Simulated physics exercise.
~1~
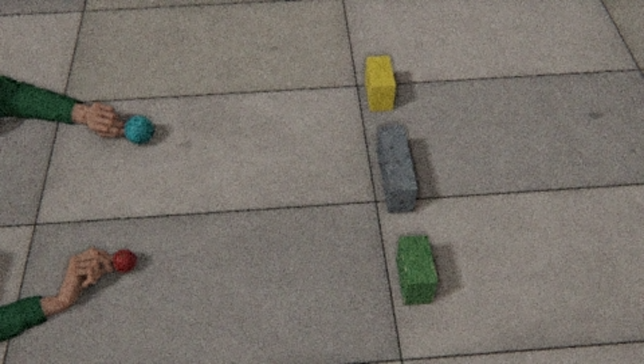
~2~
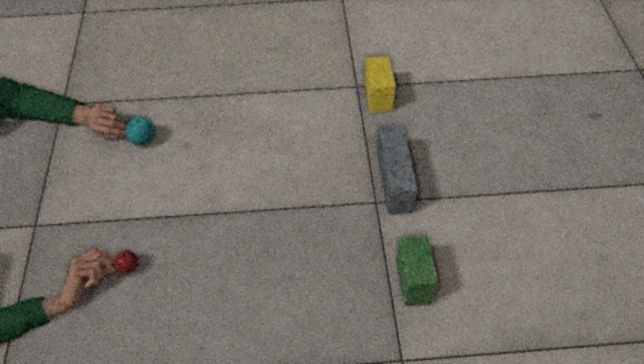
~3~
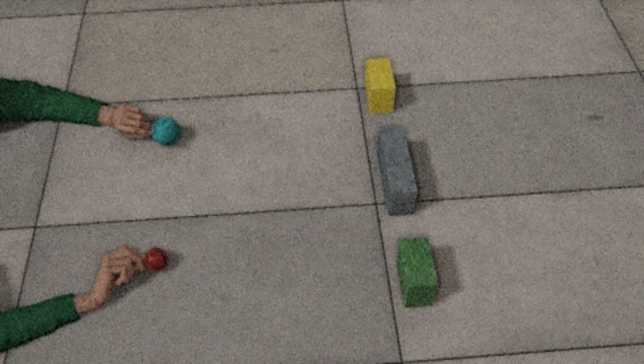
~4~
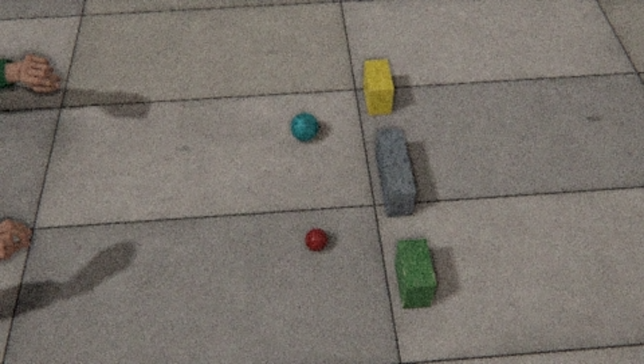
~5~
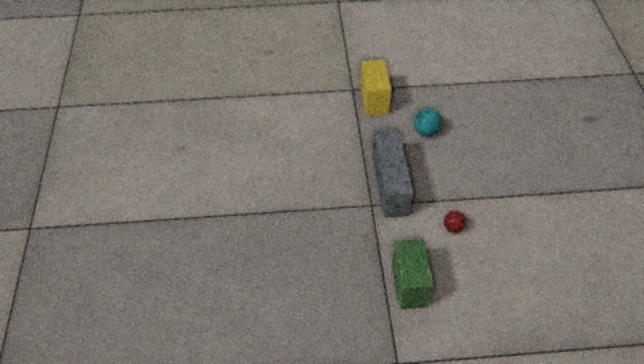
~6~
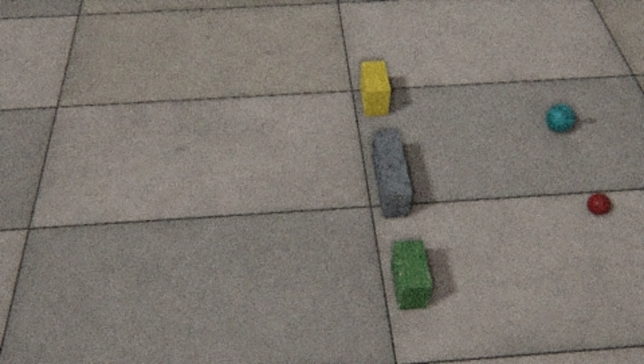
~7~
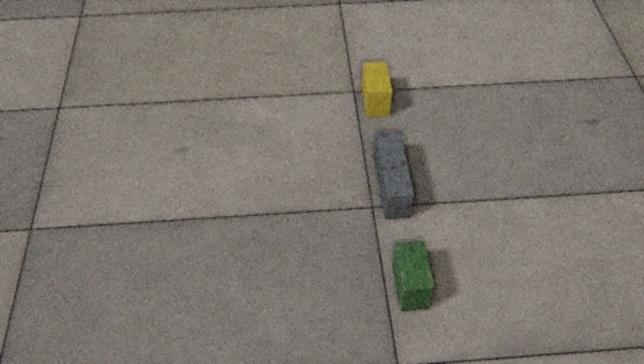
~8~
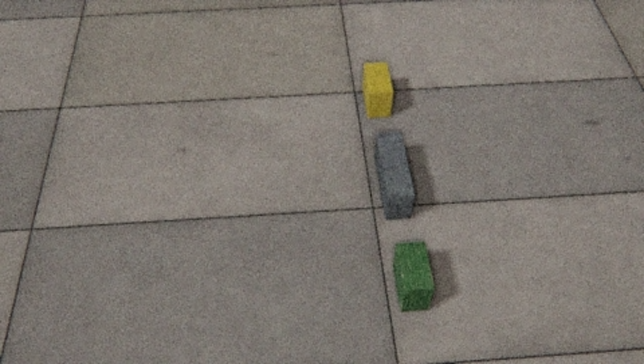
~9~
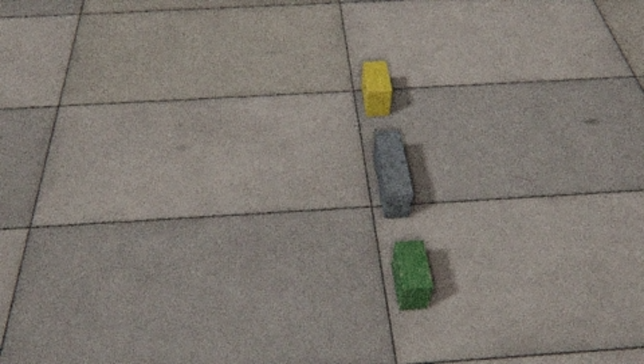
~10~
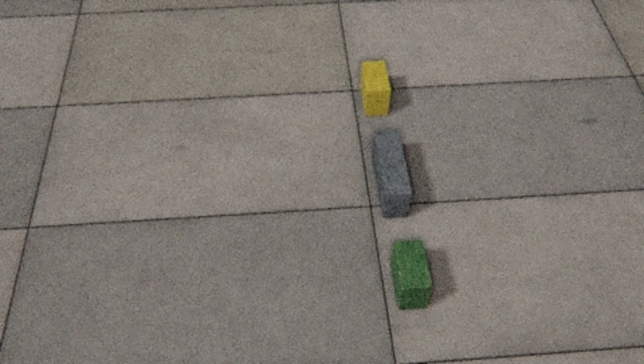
A turquoise ball and a small round red thing were rolled to the right by two green-sleeved hands, which let go and drew back, and both passed through the gaps between the yellow, grey and green blocks and rolled out of view.
